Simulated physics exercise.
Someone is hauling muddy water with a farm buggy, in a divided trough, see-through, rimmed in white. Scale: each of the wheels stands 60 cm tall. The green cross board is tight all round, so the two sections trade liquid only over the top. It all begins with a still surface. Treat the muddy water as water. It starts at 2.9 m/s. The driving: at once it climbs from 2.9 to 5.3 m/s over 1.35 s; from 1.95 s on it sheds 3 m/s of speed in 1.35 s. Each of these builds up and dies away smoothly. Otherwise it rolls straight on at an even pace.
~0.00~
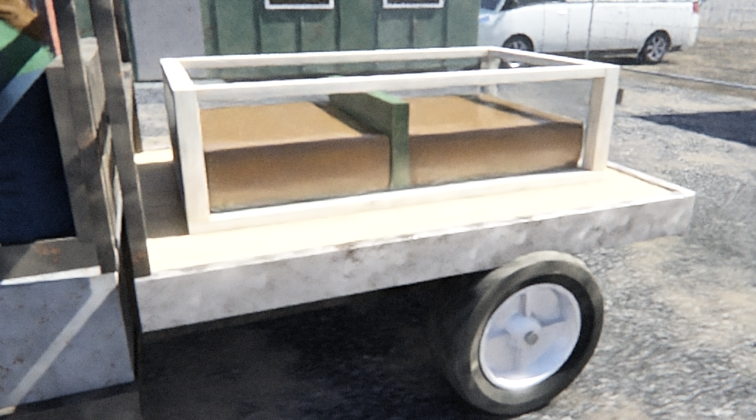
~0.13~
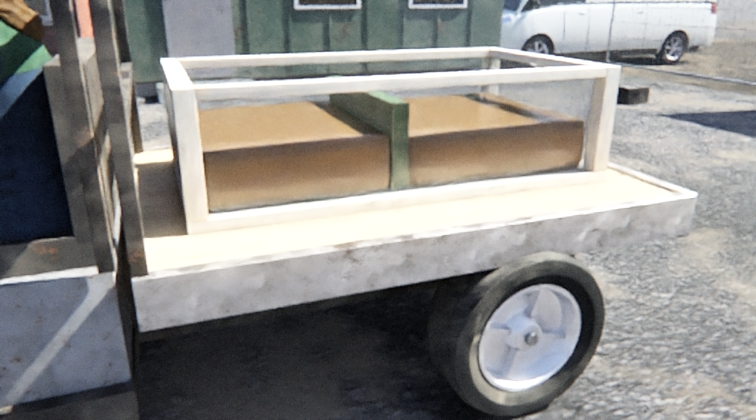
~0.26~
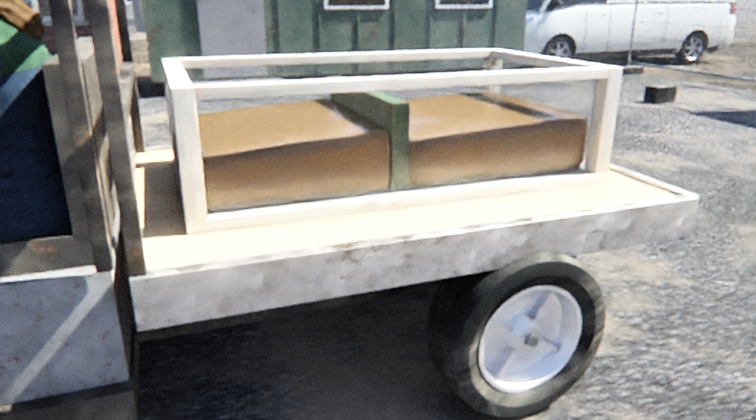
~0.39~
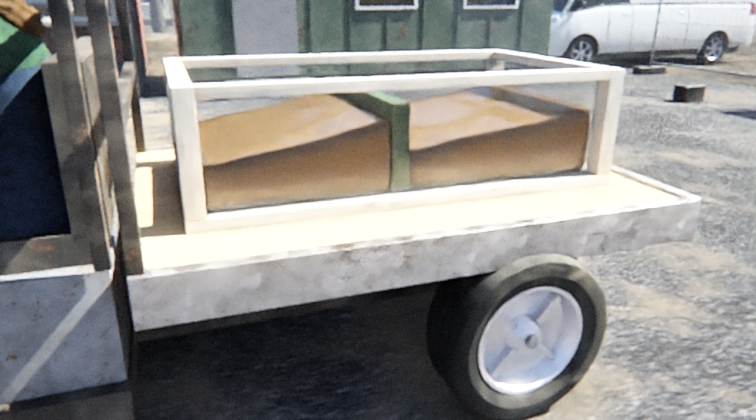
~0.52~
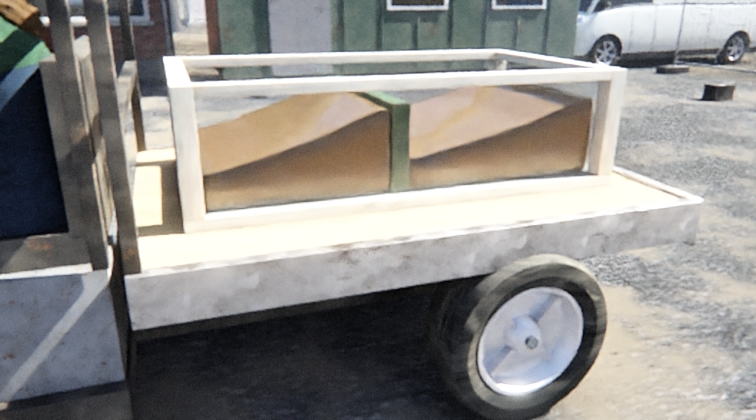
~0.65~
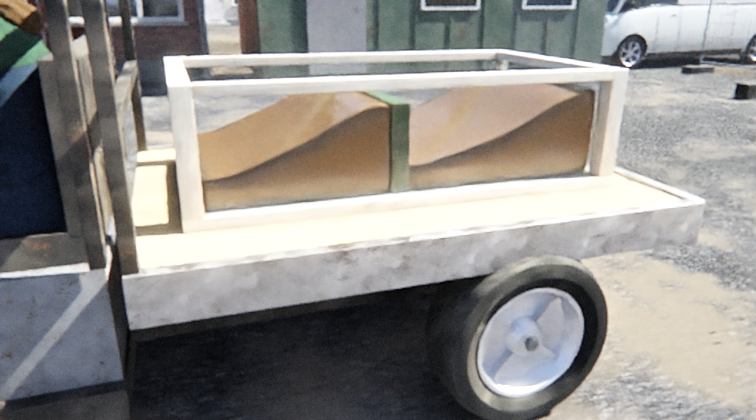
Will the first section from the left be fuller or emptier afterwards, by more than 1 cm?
That section finishes up.
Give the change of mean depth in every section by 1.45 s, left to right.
In cm: 0, 0.
By 1.45 s the sections hold 18, 19 cm, left to right.
By 2.55 s the sections hold 18, 19 cm, left to right.
By 3.85 s the sections hold 22, 16 cm, left to right.
By 6.28 s the sections hold 22, 16 cm, left to right.
